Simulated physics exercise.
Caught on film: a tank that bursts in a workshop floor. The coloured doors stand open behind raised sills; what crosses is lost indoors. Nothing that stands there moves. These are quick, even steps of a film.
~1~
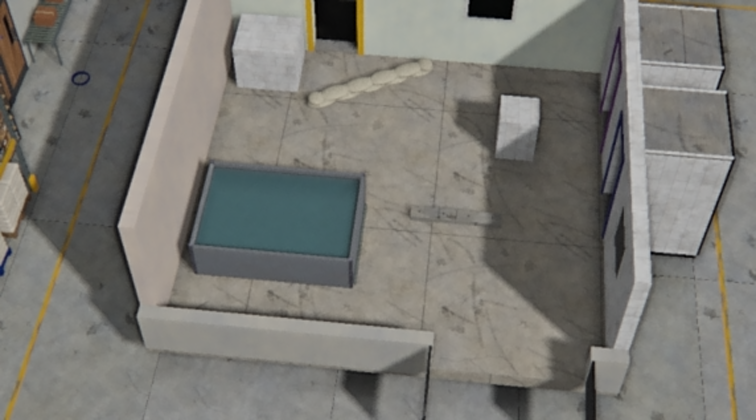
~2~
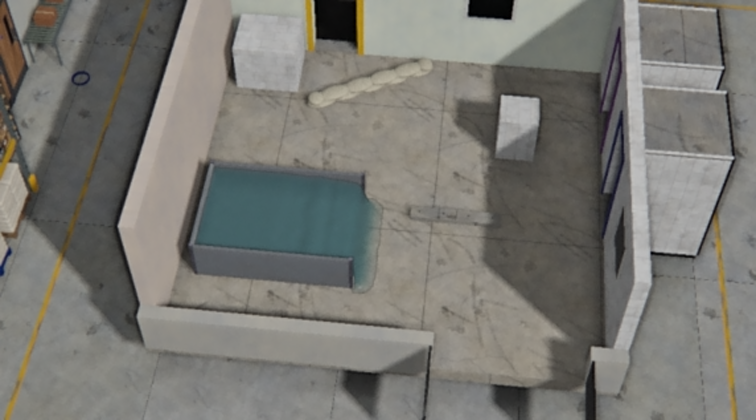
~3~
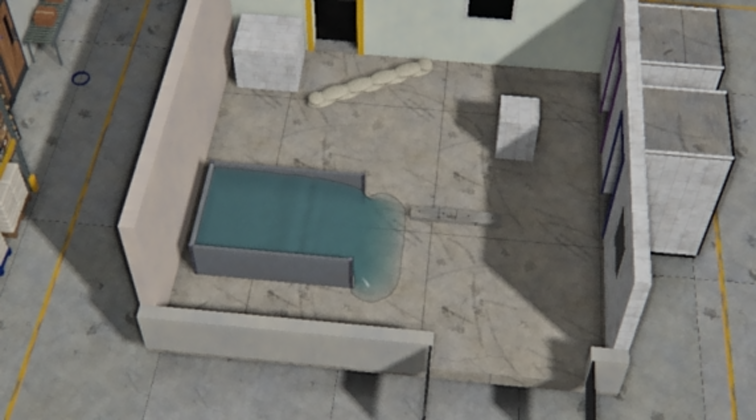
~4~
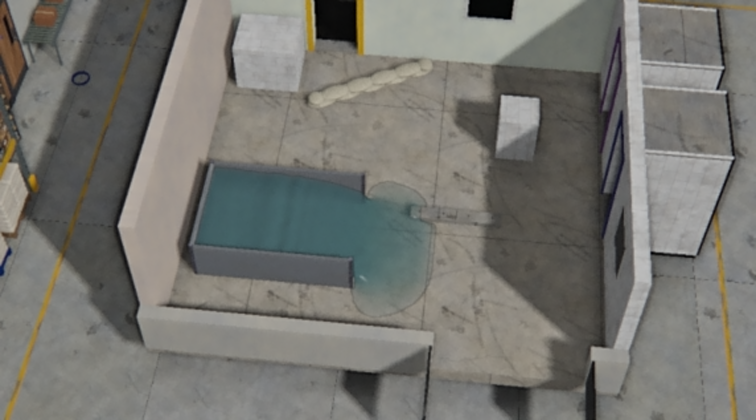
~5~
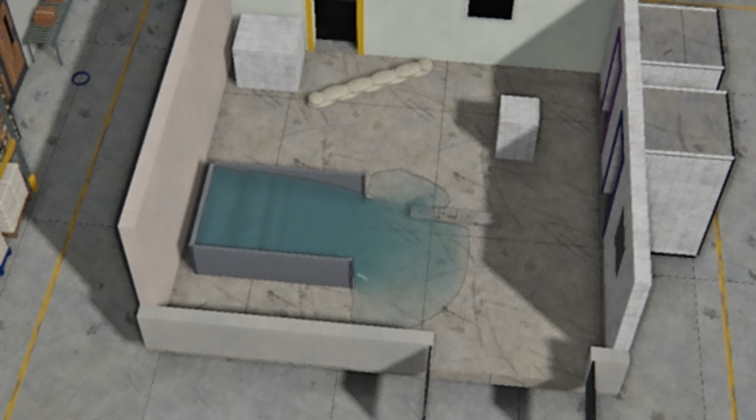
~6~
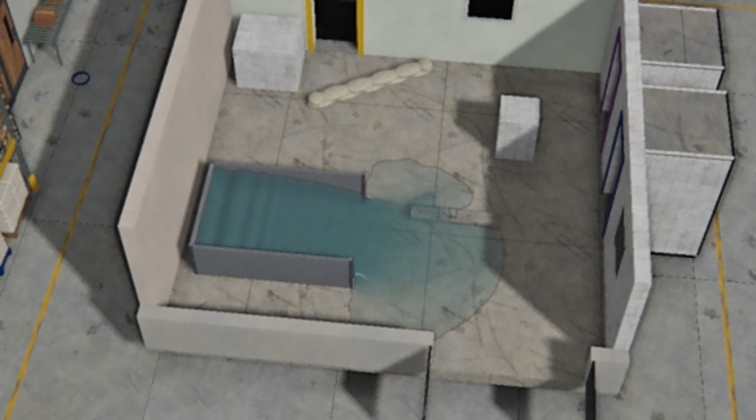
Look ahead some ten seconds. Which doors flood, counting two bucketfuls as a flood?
One by one: The blue door floods; the yellow door holds within the limit; the purple door holds within the limit.
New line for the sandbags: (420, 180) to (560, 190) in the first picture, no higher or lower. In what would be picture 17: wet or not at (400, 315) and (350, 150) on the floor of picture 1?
In turn: Awash, no water.
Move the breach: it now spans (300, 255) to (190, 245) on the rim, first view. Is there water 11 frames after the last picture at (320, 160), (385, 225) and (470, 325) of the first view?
As listed: Dry, no water, awash.
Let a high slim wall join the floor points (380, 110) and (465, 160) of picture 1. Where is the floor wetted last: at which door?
It is the one in yellow.
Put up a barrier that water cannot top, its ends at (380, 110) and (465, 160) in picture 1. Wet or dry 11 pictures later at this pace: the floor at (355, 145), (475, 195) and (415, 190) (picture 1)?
In that order: Dry, covered, wet.
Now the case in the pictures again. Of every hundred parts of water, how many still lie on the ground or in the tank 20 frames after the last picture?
Close to 86 %.
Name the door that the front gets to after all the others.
It is the one in yellow.
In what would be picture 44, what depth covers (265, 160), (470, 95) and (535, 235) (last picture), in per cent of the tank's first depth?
About 0, 16 and 10 per cent.
A moment on, water covers 35 % of the floor; the blue door not reached, the yellow door not reached, the purple door not reached.
Next, water covers 45 % of the floor; the blue door under two buckets in, the yellow door not reached, the purple door not reached.
Then, water covers 55 % of the floor; the blue door far over two buckets in, the yellow door not reached, the purple door wet at the sill, nothing in.
Later, water covers 60 % of the floor; the blue door far over two buckets in, the yellow door wet at the sill, nothing in, the purple door wet at the sill, nothing in.
In the end, water covers 85 % of the floor; the blue door far over two buckets in, the yellow door wet at the sill, nothing in, the purple door under two buckets in.
